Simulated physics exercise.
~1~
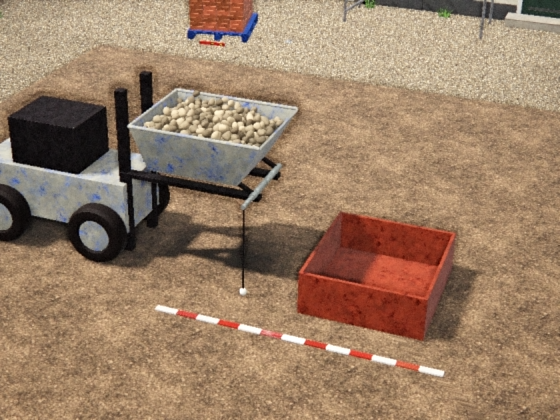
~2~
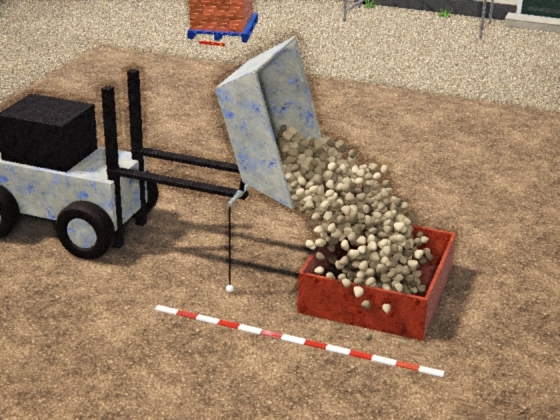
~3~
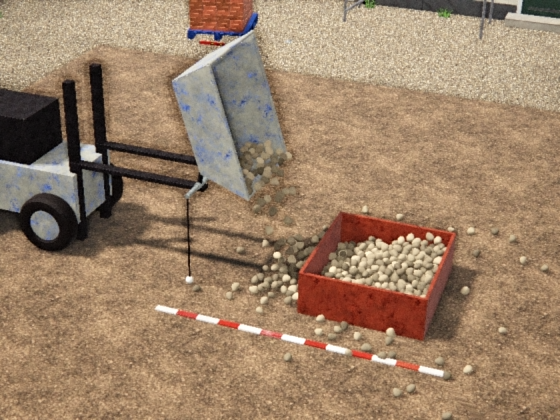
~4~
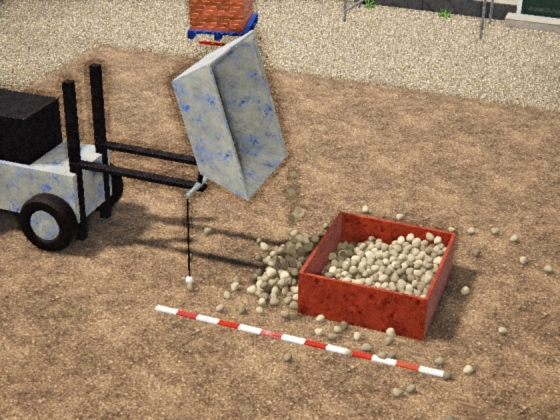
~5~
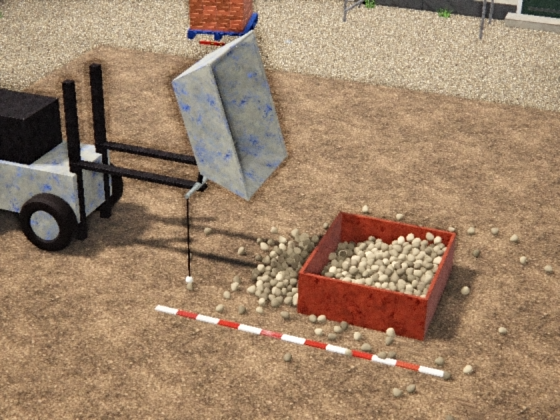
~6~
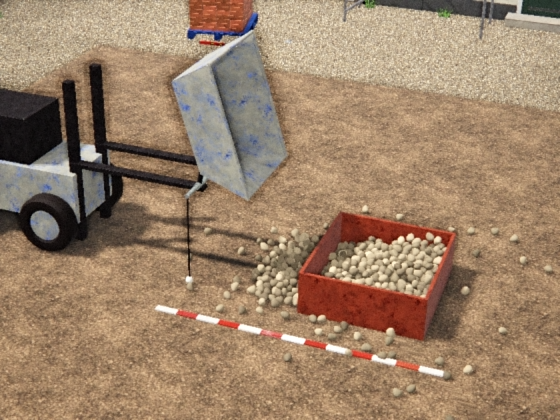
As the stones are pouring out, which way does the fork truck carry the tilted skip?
The truck carries the tilted skip to the left, away from the red bin.
A pale, blue-flecked skip heaped with rounded cobbles rides on the black forks of a small fork truck at the left of a brown dirt yard, seen from above at a slant. An open red bin stands to the right, behind a red and white striped rod on the ground. The skip tips steeply forward to the right, and the stones pour down into the bin. The truck draws back to the left, carrying the tilted skip as the last stones slide out. Most cobbles end up lying in the bin, with a smaller heap short of it and a few scattered around and beyond.
